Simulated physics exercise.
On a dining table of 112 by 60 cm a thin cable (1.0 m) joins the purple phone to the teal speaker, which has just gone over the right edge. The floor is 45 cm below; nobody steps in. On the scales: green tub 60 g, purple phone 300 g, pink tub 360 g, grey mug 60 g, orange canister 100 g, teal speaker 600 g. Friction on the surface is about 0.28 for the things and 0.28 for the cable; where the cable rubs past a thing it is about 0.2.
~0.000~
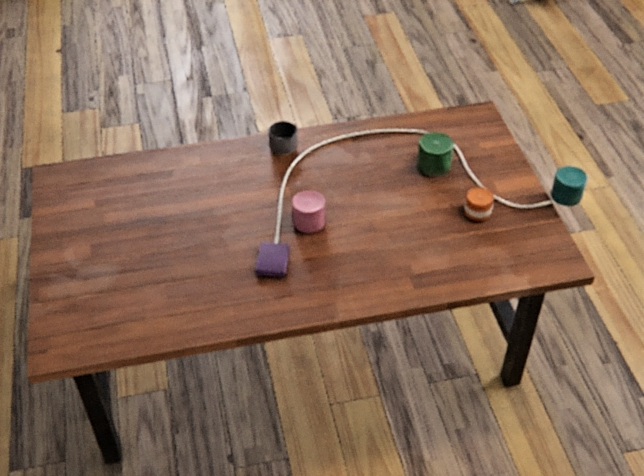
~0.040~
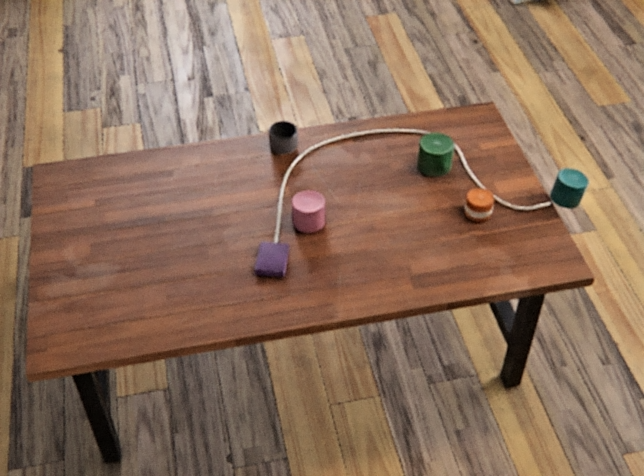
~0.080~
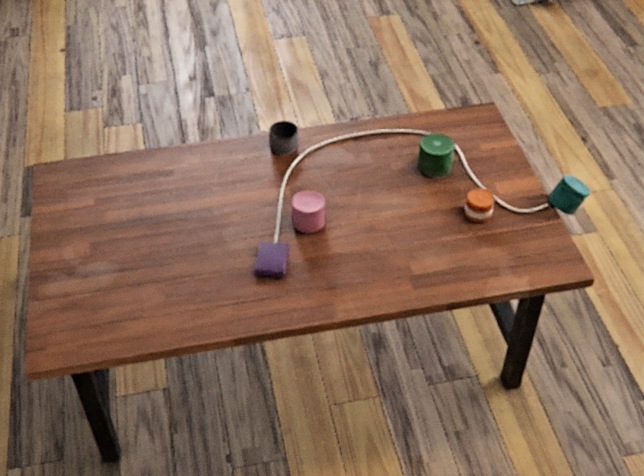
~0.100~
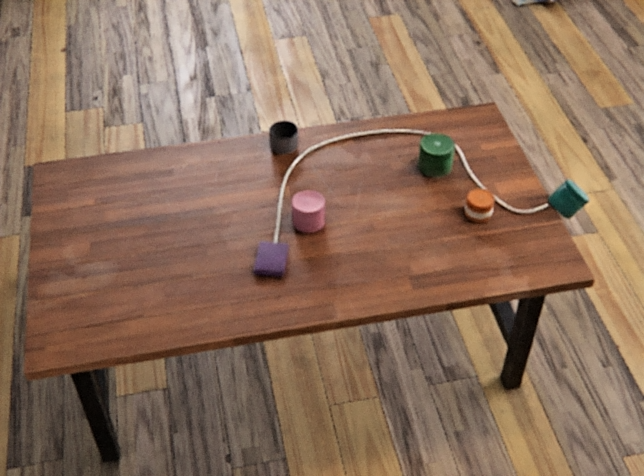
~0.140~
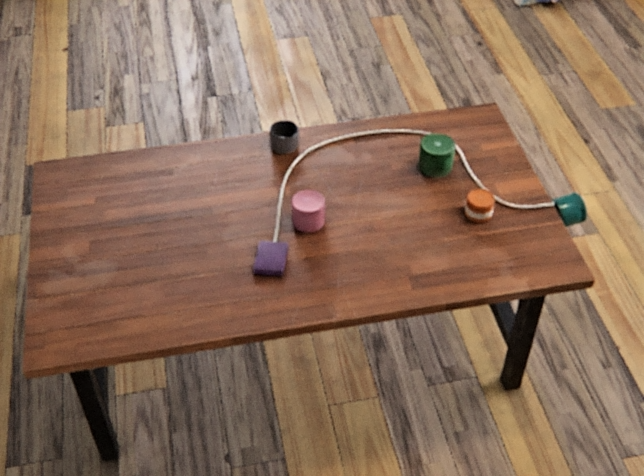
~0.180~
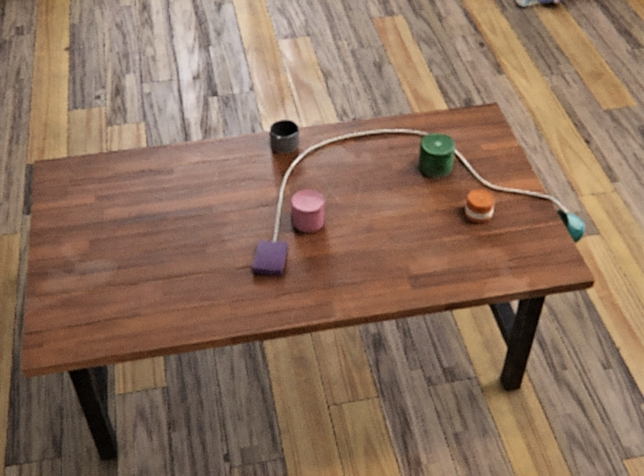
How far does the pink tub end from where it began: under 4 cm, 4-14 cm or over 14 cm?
Result: Pink tub stays in the low band.
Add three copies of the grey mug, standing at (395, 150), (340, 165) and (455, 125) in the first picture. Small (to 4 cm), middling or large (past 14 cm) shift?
In turn: Large, large, small.
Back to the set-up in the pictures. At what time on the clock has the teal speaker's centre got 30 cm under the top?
That is: 0.30 s.
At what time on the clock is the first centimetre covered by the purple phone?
About: Purple phone 0.36 s.
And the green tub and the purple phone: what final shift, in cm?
Green tub 25 cm, purple phone 4 cm.
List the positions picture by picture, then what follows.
In the first picture, shows, pink tub (308, 201); cable runs through (509, 204) (381, 131) (308, 151) (280, 209).
In the second picture, shows, teal speaker (572, 178); cable runs through (508, 205) (382, 131) (280, 208).
In the third picture, shows, teal speaker (569, 195); cable runs through (508, 207) (382, 131) (280, 208).
In the fourth picture, shows, teal speaker (569, 199); cable runs through (508, 207) (383, 131) (280, 208).
In the fifth picture, shows, teal speaker (567, 211); cable runs through (511, 205) (383, 131) (280, 207).
In the sixth picture, shows, pink tub (308, 200); cable runs through (530, 193) (384, 131) (310, 150) (279, 207).
At 0.4 s, the cable's tail end at (286, 234); pink tub 1 cm off its start, green tub 17 cm off its start, purple phone 3 cm off its start.
At 0.7 s, the cable's tail end at (287, 233); pink tub 1 cm off its start, green tub 25 cm off its start, orange canister 6 cm off its start.
At 0.9 s, the cable's tail end at (287, 233); pink tub 1 cm off its start at (312, 203), green tub 25 cm off its start at (452, 223), orange canister 6 cm off its start at (500, 212).
At 1.2 s, the cable's tail end at (287, 233); pink tub 1 cm off its start, green tub 25 cm off its start, orange canister 6 cm off its start.
At 2.4 s, the cable's tail end at (287, 233); pink tub 1 cm off its start at (312, 203), green tub 25 cm off its start at (452, 223), orange canister 6 cm off its start at (500, 212), purple phone 4 cm off its start at (278, 243).
